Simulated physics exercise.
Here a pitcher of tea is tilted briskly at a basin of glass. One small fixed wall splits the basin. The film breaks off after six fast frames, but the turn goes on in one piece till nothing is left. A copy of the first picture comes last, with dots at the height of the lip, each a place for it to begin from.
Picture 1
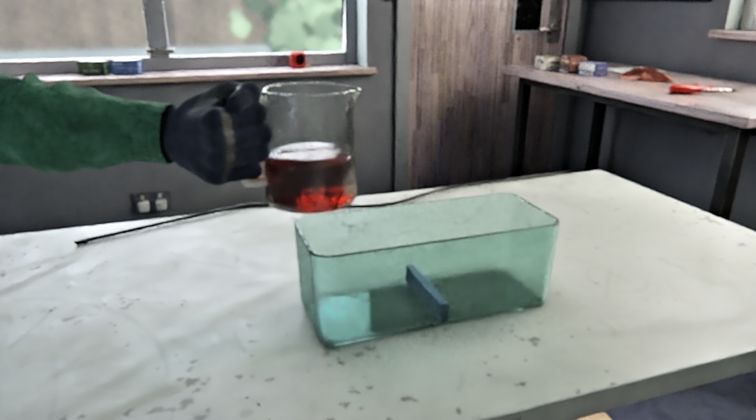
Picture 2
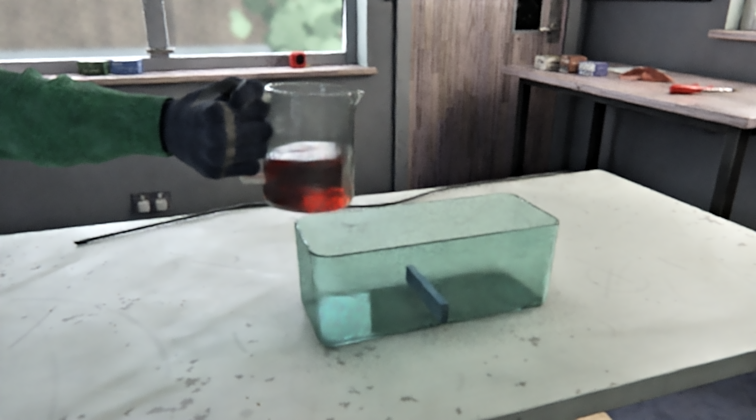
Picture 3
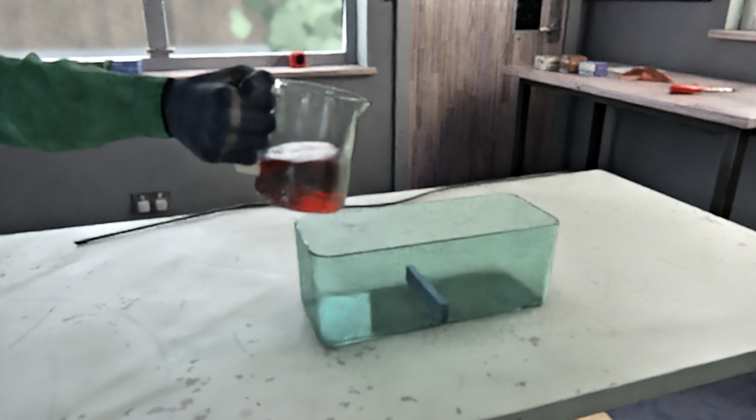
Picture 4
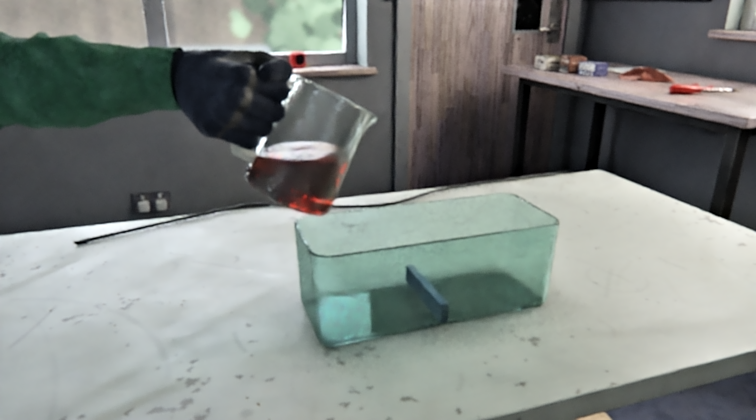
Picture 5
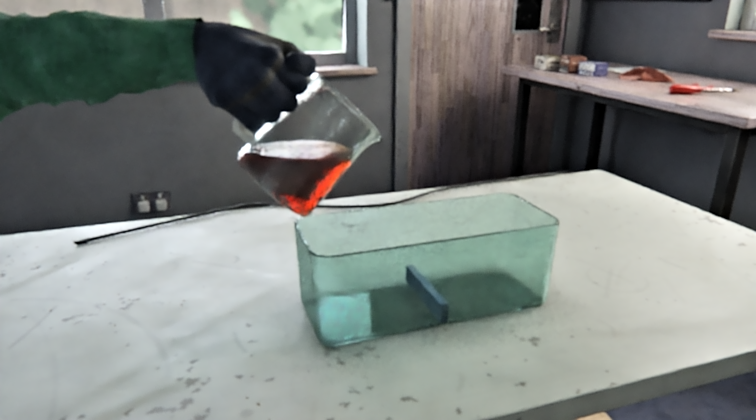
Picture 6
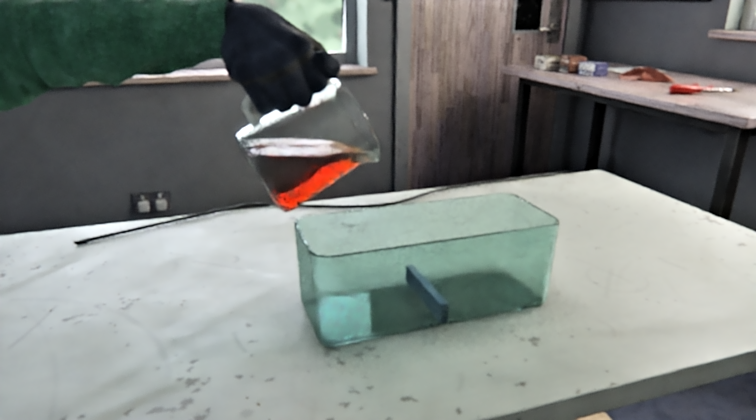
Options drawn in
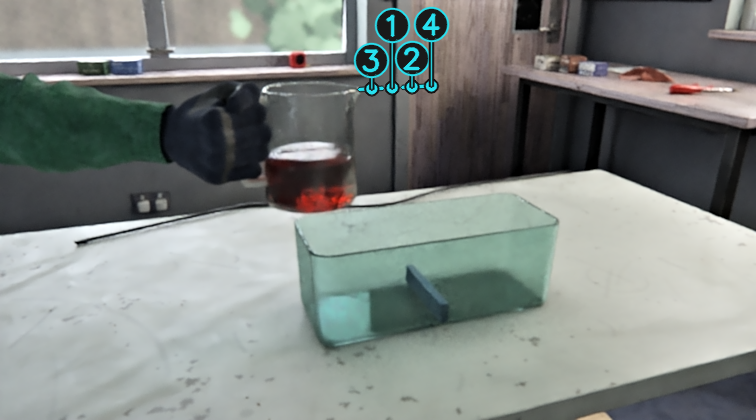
Gloved hand holding a glass pitcher of reddish tea upright, then tilting it steeply rightward above a greenish glass basin.
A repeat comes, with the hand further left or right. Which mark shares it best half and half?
Use place 3.
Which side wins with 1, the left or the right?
The right side.
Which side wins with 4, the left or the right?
The right side.
On the marked copy, 1 at (392, 87); 2 at (412, 86); 3 at (371, 88); 4 at (431, 86).
If 1 is chosen, about 10 % ends left of the wall and 86 % right of it; 4 % is lost outside.
If 2 is chosen, about 6 % ends left of the wall and 90 % right of it; 4 % is lost outside.
If 3 is chosen, about 47 % ends left of the wall and 50 % right of it; 4 % is lost outside.
If 4 is chosen, about 6 % ends left of the wall and 90 % right of it; 4 % is lost outside.
